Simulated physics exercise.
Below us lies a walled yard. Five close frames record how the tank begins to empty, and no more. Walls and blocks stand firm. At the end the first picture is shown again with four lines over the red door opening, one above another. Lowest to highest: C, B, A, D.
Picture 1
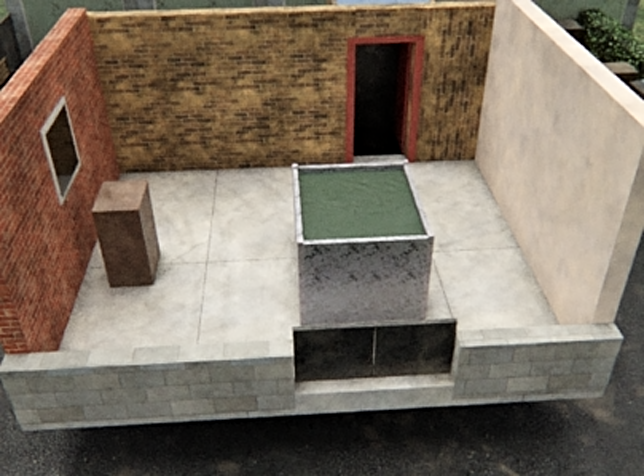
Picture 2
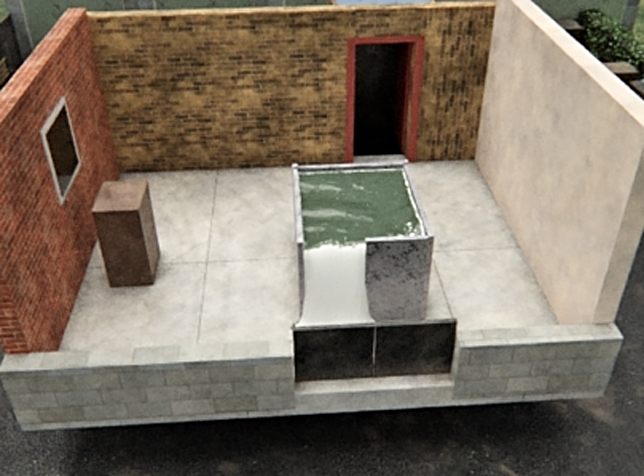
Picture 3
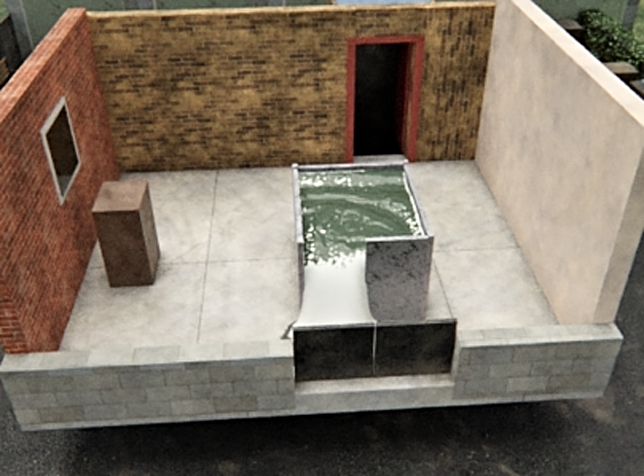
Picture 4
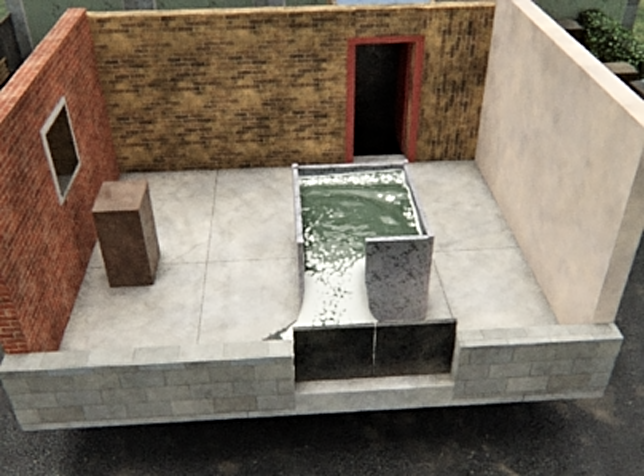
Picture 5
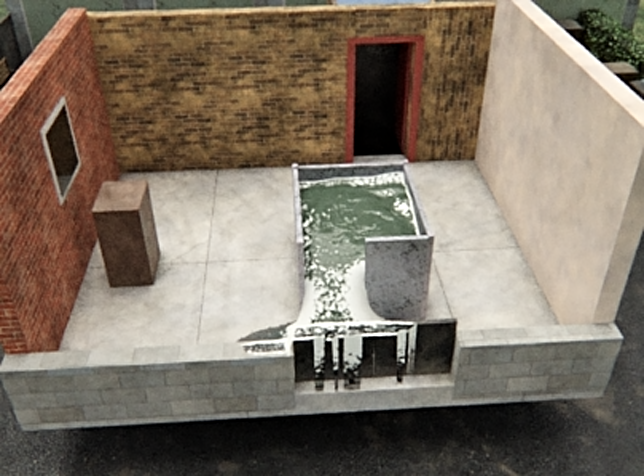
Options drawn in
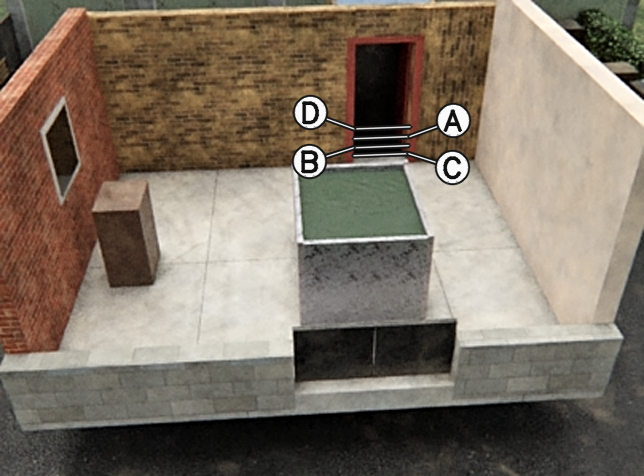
Green water lies still in a raised grey tank near the front of a walled yard, seen from above by a camera that stays fixed. A red brick wall with a window and a brown block stand at left, a red-framed doorway at the back, a pale wall at right. Water pours from the tank's front left, spreads left along the low front wall, then streams over the dark gate.
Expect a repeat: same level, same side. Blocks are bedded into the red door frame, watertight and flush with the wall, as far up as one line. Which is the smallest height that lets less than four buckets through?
C will do.
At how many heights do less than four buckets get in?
All of the four.
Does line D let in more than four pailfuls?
No, not at all.
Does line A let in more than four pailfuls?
No, not at all.
In white, A at (381, 137); B at (381, 146); C at (380, 154); D at (382, 127); from the bottom up C, B, A, D.
Choosing A, nothing gets over.
Choosing B, nothing gets over.
Choosing C, nothing gets over.
Choosing D, nothing gets over.
